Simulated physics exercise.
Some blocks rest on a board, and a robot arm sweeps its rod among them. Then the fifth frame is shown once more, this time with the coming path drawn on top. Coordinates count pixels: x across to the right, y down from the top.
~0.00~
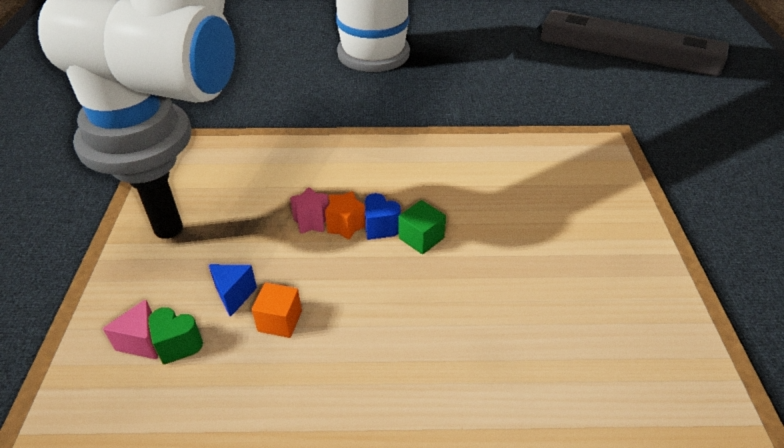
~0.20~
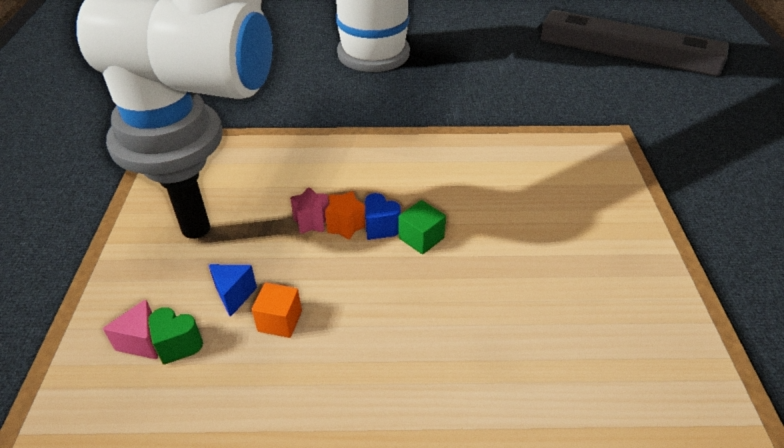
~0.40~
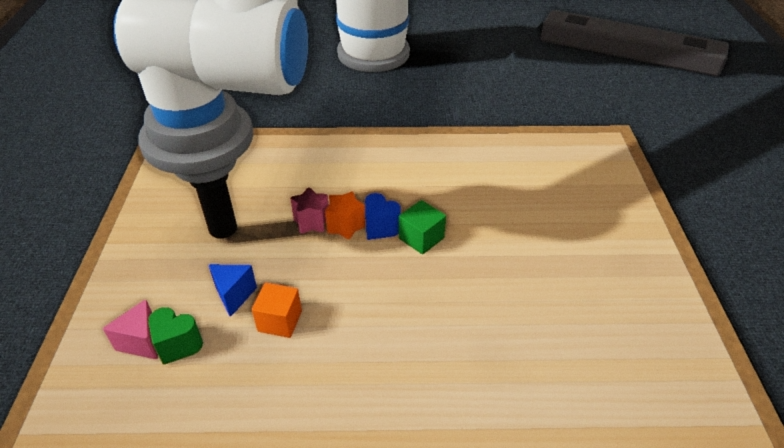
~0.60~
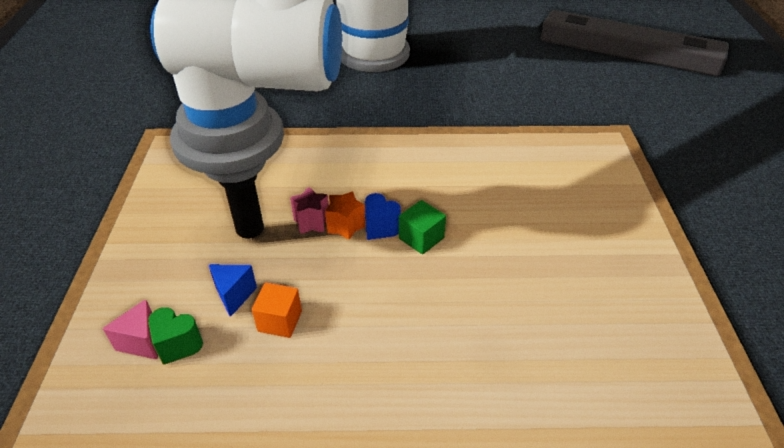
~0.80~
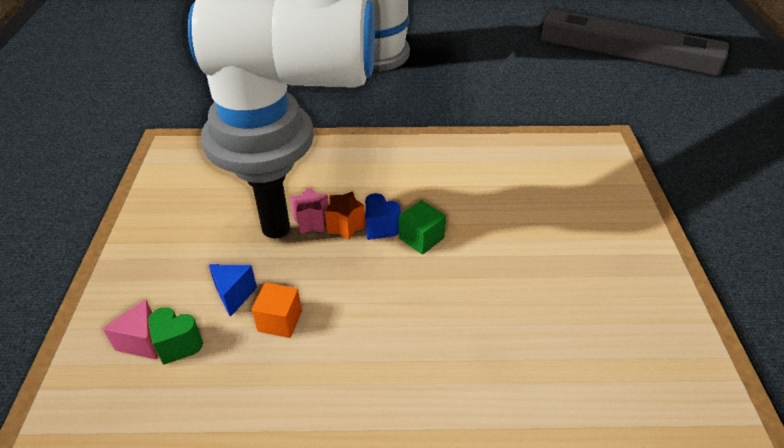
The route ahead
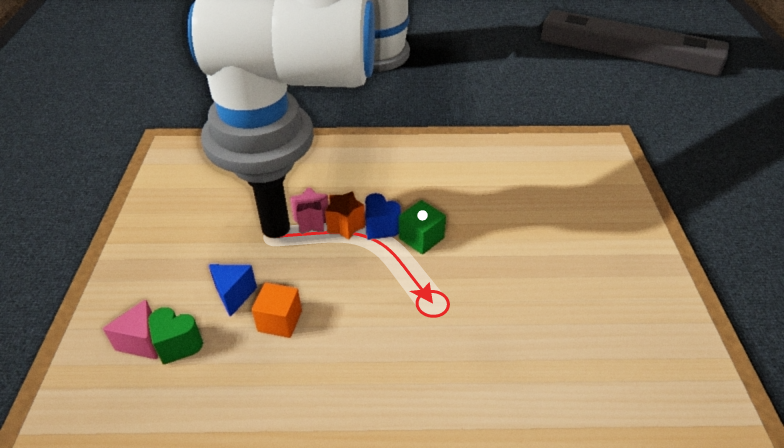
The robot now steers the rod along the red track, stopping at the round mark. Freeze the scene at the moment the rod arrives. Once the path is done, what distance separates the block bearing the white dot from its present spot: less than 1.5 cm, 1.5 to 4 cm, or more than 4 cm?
It will fall in the lowest band, under 1.5 cm.
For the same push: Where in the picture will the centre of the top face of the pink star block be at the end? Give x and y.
Its top middle will sit at (323, 190).
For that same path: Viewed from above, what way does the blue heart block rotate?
Answer: Clockwise.
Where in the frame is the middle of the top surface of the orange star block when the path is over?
It is going to be at (368, 194).
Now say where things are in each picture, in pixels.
The first frame shows rod tip at (169, 229); block tops, pink star block at (309, 200); orange star block at (344, 203); blue heart block at (380, 206); green square at (423, 215).
The second frame shows rod at (196, 229); blocks unchanged.
The third frame shows rod at (223, 229); blocks unchanged.
The fourth frame shows rod at (250, 229); blocks unchanged.
The fifth frame shows rod at (276, 229); pink star block at (309, 200); orange star block at (344, 203); blue heart block at (380, 206); green square at (423, 215).
Path on the board, from (278, 236) by way of (343, 233) and (396, 257) to (433, 304); the dot is on the green square.
One third of the way, rod at (343, 225); pink star block at (323, 190), turned 70° anticlockwise; orange star block at (362, 196), turned 20° clockwise; blue heart block at (395, 203), turned 15° clockwise; green square at (428, 217).
Two thirds of the way, rod at (396, 250); pink star block at (323, 190), turned 70° anticlockwise; orange star block at (368, 194); blue heart block at (399, 200), turned 30° clockwise; green square at (429, 217).
At the end, rod at (433, 297); pink star block at (323, 190), turned 70° anticlockwise; orange star block at (368, 194); blue heart block at (399, 200), turned 30° clockwise; green square at (429, 217).
